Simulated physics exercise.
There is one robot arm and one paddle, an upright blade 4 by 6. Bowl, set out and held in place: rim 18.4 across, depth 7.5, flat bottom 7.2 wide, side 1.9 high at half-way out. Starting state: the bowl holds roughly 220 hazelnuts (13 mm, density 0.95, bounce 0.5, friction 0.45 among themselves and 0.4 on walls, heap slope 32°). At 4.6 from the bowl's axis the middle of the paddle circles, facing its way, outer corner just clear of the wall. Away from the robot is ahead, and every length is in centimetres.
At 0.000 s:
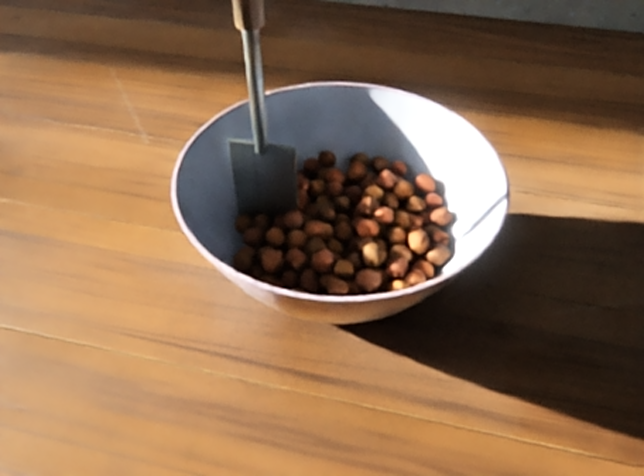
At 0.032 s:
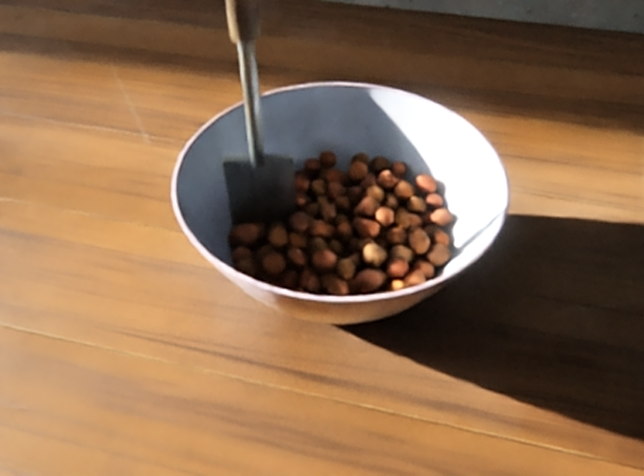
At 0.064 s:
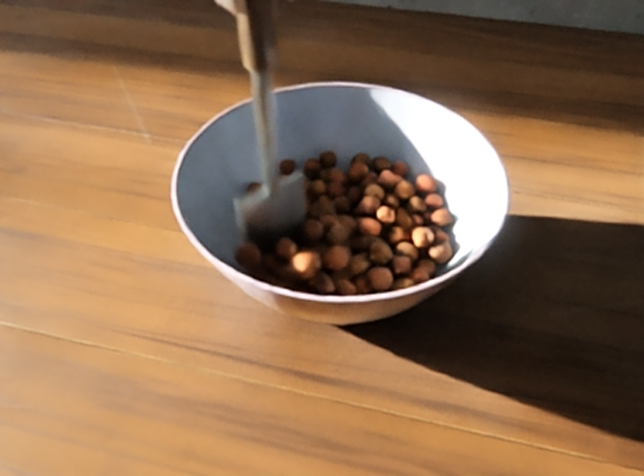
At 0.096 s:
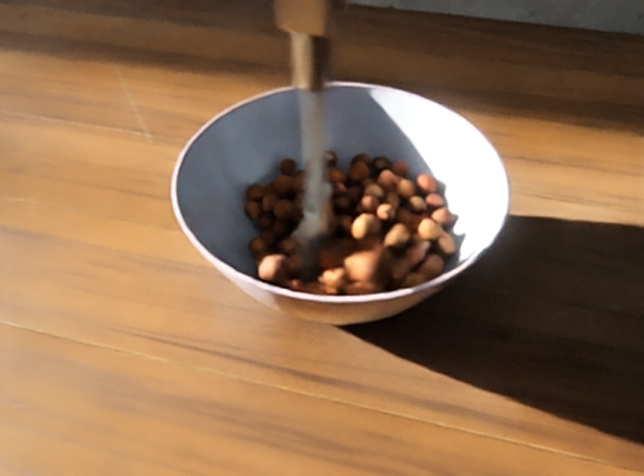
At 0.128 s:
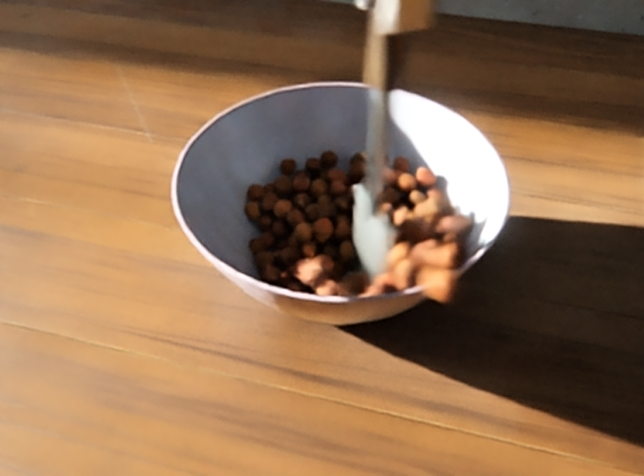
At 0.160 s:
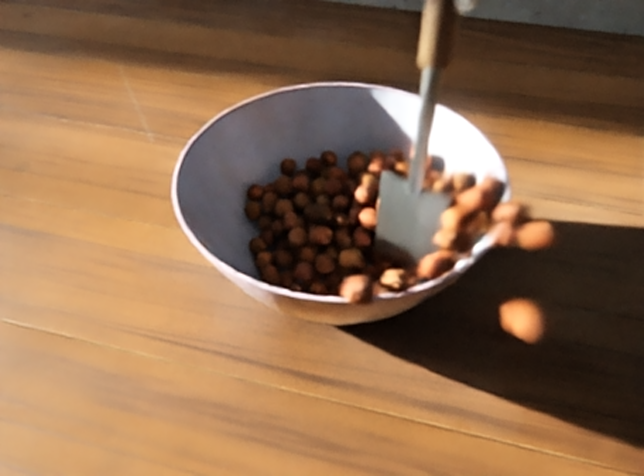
A flat grey paddle on an upright handle sweeps through a heap of reddish-brown nuts, first along the left side of a pale bowl, then across the near side to the right, pushing nuts up until several fly over the right rim. The bowl sits on a sunlit wooden surface, its dark shadow stretching right. The view, from above at an angle, stays still.
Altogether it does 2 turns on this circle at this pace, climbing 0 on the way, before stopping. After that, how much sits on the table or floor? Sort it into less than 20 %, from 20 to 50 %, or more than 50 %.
It goes in from 20 to 50 %.
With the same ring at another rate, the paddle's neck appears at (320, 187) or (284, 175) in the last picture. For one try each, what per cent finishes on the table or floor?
Roughly 15 per cent on the first try and 5 per cent on the second.
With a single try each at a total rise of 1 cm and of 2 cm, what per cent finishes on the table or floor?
Roughly 35 and 25 per cent.
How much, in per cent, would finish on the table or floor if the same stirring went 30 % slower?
Estimated share: Near 20 %.
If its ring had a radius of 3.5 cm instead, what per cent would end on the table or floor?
Near 35 percent.
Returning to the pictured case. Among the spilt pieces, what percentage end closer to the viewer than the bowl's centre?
40 per cent, roughly.
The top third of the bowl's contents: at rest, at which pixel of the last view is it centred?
(302, 244).
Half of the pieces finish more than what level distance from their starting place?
9 cm.
After 0.35 s, 16° round, highest piece 12 above the table; 174 in the bowl, 15 on the table or floor, 36 in flight or on the tool.
After 0.53 s, 230° round, highest piece 11 above the table; 144 in the bowl, 64 on the table or floor, 17 in flight or on the tool.
After 0.82 s, 0° round, highest piece 6 above the table; 136 in the bowl, 89 on the table or floor.
After 1.52 s, 0° round, highest piece 5 above the table; 136 in the bowl, 89 on the table or floor.
In the end, 136 in the bowl, 89 on the table or floor. That is 40 % on the table or floor.
